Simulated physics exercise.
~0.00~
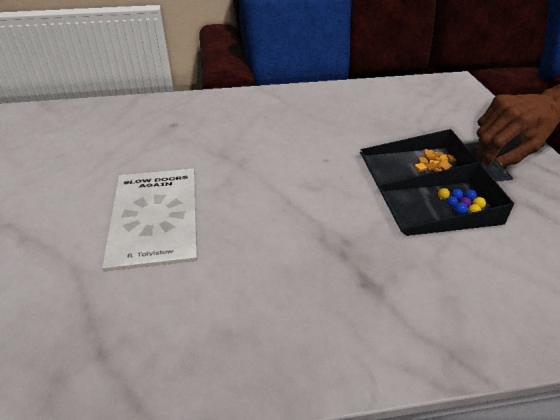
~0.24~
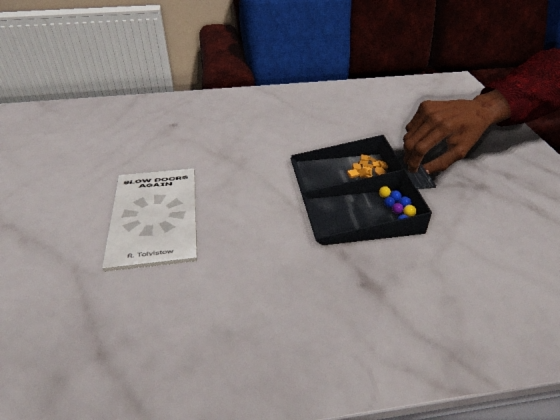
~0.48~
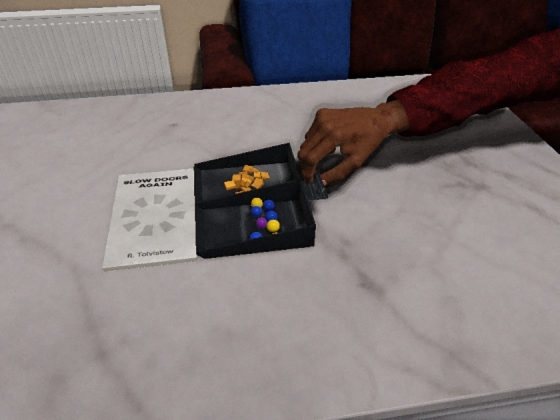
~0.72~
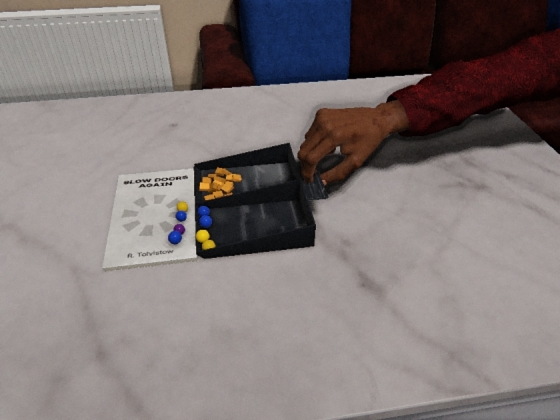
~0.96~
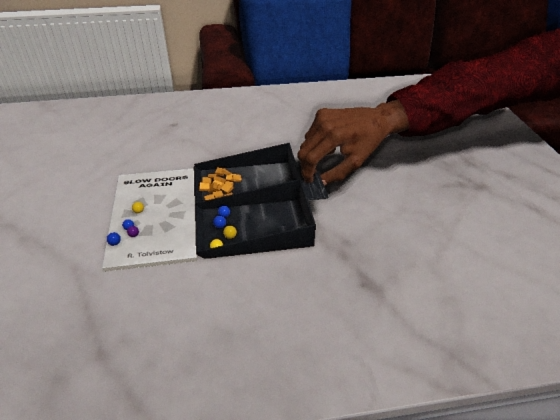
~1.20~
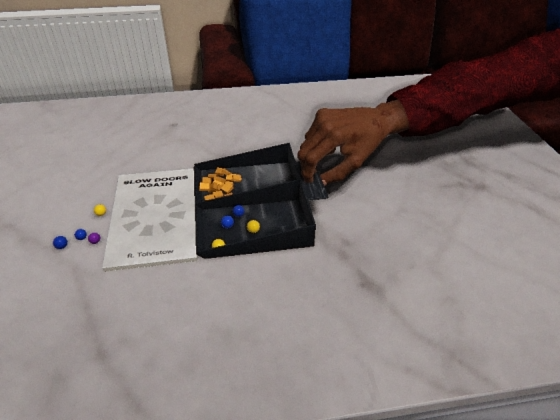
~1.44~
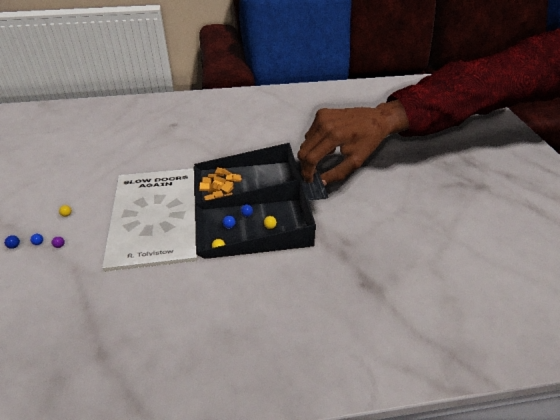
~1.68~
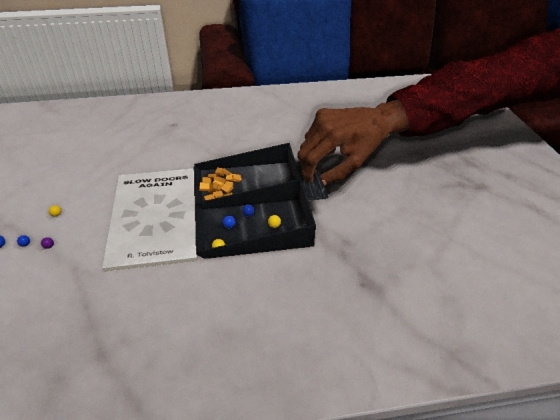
On a marble counter, a hand slides a tray into a booklet, spilling some balls left.
